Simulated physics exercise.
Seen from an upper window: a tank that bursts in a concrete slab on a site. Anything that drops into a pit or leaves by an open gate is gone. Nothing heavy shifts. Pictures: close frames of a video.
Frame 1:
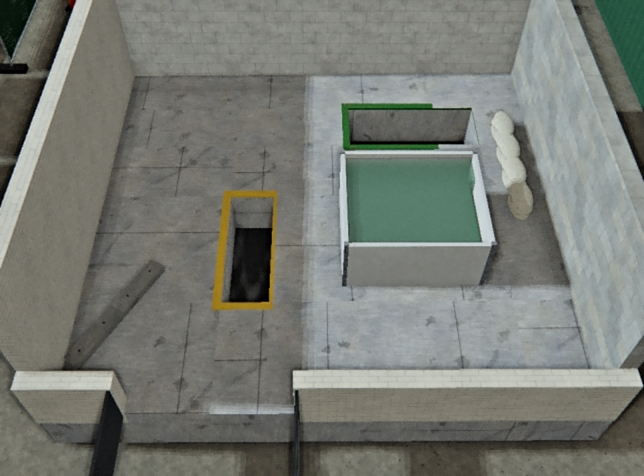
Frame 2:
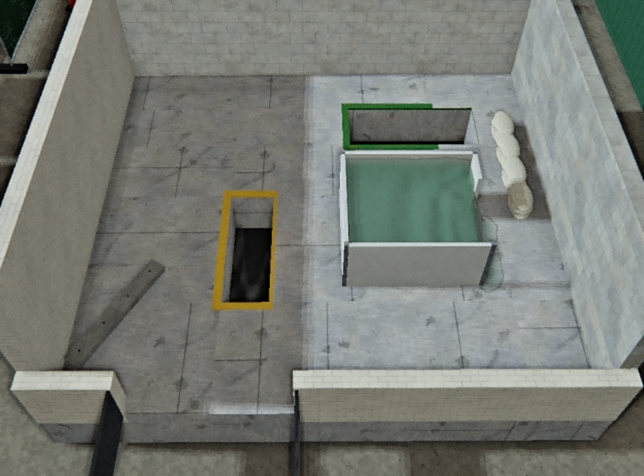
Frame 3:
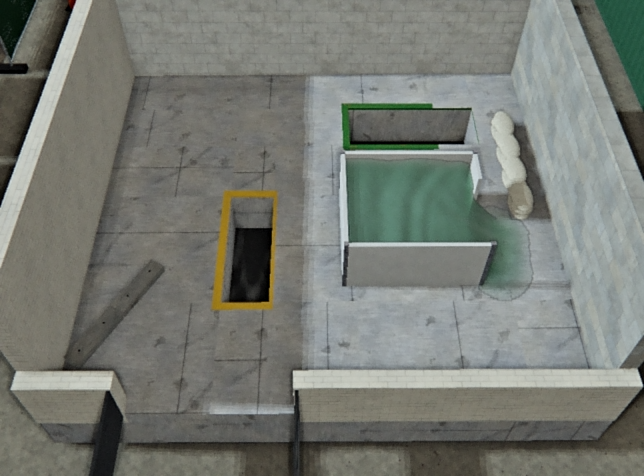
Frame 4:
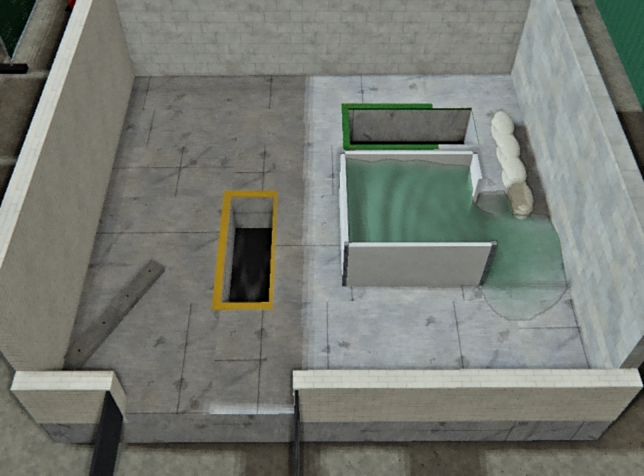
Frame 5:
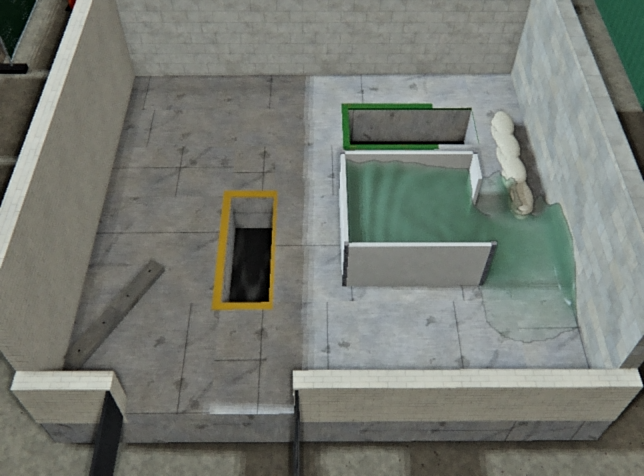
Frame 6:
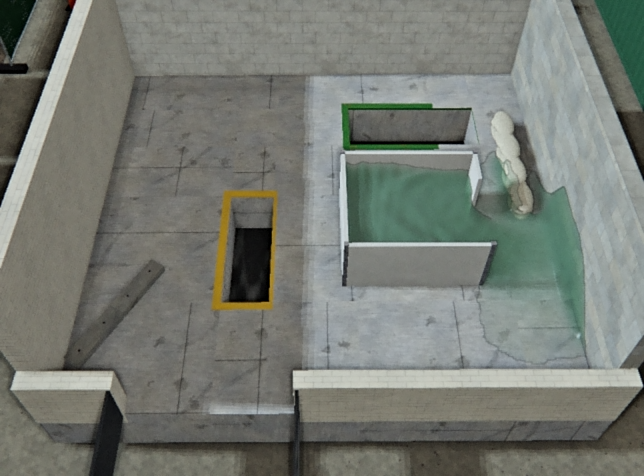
A tank of green water bursts open on its right side and floods across the slab.
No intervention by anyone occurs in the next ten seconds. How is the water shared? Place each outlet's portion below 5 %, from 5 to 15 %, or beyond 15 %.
At the end, the gate holds five to fifteen per cent; the yellow pit clears fifteen per cent; the green pit clears fifteen per cent.
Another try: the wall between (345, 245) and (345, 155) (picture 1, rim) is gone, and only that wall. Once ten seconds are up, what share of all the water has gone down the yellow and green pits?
Roughly, in per cent: Yellow 80, green 0.
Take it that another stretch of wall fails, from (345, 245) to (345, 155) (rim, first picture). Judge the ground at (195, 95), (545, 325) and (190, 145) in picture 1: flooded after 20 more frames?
Going point by point: Waterlogged, left unwetted, waterlogged.
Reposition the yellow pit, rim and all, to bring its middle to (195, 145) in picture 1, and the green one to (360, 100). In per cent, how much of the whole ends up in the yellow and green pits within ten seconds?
The yellow pit takes around 6 percent, while the green pit takes around 25 percent.
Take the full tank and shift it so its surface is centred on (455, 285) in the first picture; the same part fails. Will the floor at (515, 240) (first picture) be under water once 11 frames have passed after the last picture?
Soaked.
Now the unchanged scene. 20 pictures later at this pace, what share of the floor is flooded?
Roughly 50 percent, I reckon.
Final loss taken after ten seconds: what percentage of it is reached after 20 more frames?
Near 20 in a hundred.
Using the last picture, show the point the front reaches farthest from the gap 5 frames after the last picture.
About at (471, 96).
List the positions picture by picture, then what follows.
The first picture shows the tank at (414, 200) is whole and still.
In the second picture, water pours out at (476, 238) and has run to (488, 288).
In the third picture, the front is at (509, 215), out from the gap at (476, 239).
In the fourth picture, water pours out at (475, 240) and has run to (564, 280).
In the fifth picture, the front is at (576, 322), out from the gap at (475, 241).
In the sixth picture, water pours out at (475, 240) and has run to (583, 349).
A moment on, water covers 15 % of the floor; the gate 0 %, the yellow pit 0 %, the green pit 1 %.
Next, water covers 25 % of the floor; the gate 0 %, the yellow pit 0 %, the green pit 2 %.
Then, water covers 50 % of the floor; the gate 0 %, the yellow pit 2 %, the green pit 6 %.
Later, water covers 75 % of the floor; the gate 2 %, the yellow pit 9 %, the green pit 13 %.
In the end, water covers 80 % of the floor; the gate 8 %, the yellow pit 17 %, the green pit 19 %.
